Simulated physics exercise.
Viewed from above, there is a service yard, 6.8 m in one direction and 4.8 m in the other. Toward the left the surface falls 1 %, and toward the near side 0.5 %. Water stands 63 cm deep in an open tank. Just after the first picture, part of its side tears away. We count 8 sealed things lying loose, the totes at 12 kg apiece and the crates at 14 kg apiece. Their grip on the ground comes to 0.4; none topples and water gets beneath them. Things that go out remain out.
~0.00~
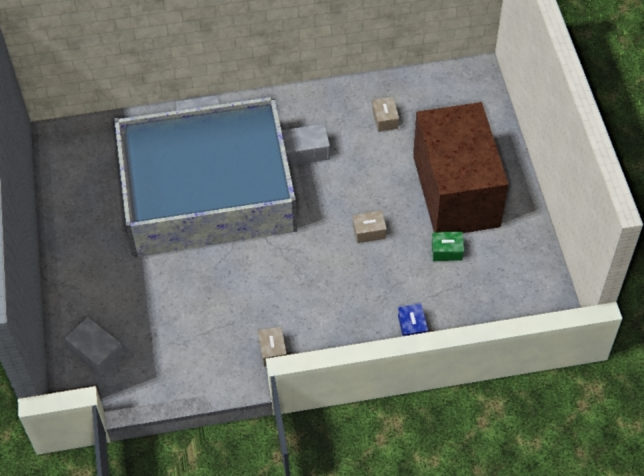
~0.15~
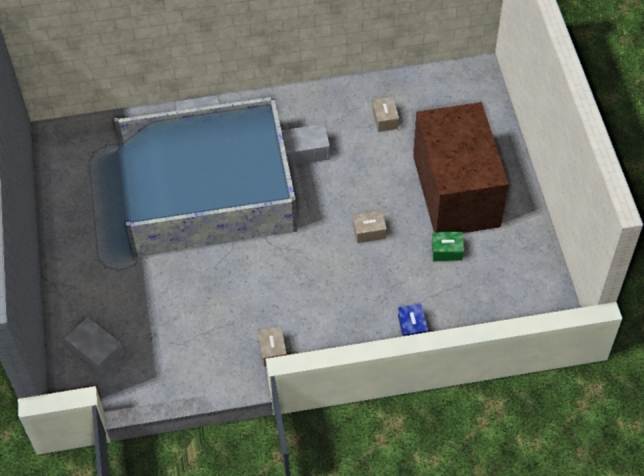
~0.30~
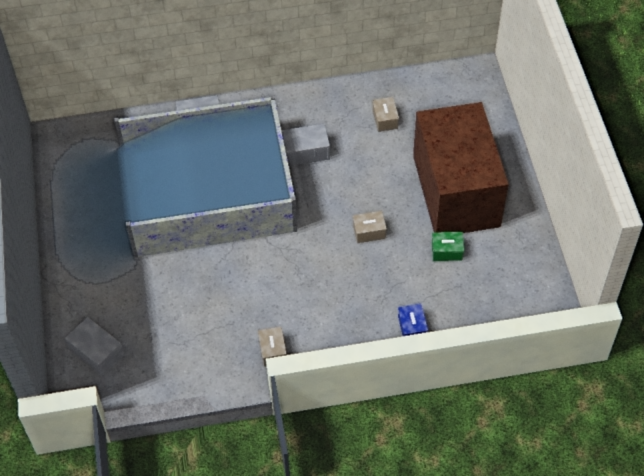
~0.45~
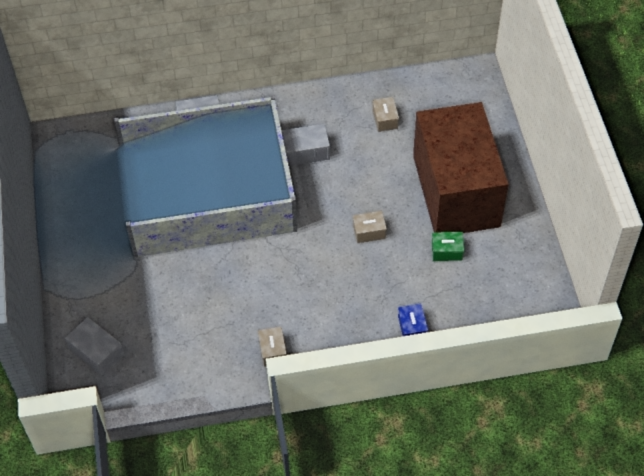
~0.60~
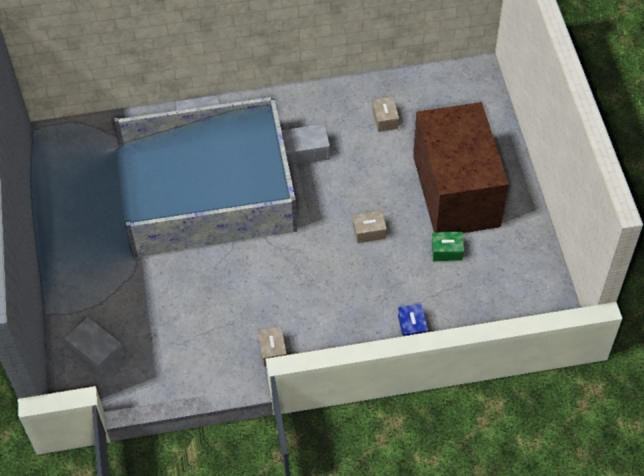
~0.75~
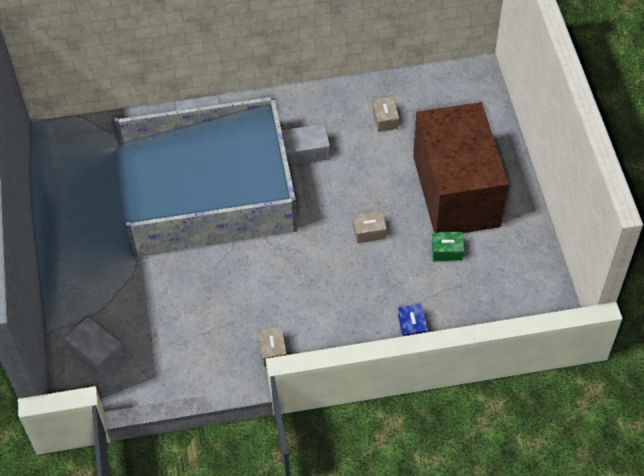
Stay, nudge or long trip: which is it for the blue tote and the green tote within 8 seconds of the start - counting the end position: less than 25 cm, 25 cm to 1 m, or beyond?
Blue tote: Almost still, green tote: Almost still.
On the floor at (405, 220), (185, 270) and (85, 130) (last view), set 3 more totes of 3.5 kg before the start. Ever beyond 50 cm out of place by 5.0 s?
In turn: Short of it, under, over.
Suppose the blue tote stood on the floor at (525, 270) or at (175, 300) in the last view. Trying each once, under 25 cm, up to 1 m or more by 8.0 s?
Taken in turn, it glides a modest way and then stays almost motionless.
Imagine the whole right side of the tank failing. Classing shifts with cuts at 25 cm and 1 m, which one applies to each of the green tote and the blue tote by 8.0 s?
Here's how it goes: The green tote winds up well off, and the blue tote winds up well off.
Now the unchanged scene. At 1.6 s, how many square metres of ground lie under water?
My estimate is roughly 9.5 m2.
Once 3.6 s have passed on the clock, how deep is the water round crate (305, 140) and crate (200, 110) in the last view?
1 and 7 cm.
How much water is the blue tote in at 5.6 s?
Close to 3 centimetres.
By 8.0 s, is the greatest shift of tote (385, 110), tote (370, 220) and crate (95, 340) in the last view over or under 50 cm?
In sequence - crossed the line; stayed below the line; crossed the line.
After 1.6 s the blue tote is near (413, 319), 0.0 m from its start, aground; the green tote is near (448, 242), 0.0 m from its start, aground; 0 of 8 are out; 0 afloat.
After 3.6 s the blue tote is near (413, 319), 0.0 m from its start, aground; the green tote is near (448, 242), 0.0 m from its start, aground; 1 of 8 are out; 0 afloat.
After 5.6 s the blue tote is near (413, 319), 0.0 m from its start, aground; the green tote is near (448, 242), 0.0 m from its start, aground; 1 of 8 are out; 1 afloat.
After 8.0 s the blue tote is near (410, 318), 0.0 m from its start, aground; the green tote is near (448, 242), 0.0 m from its start, aground; 1 of 8 are out; 0 afloat.
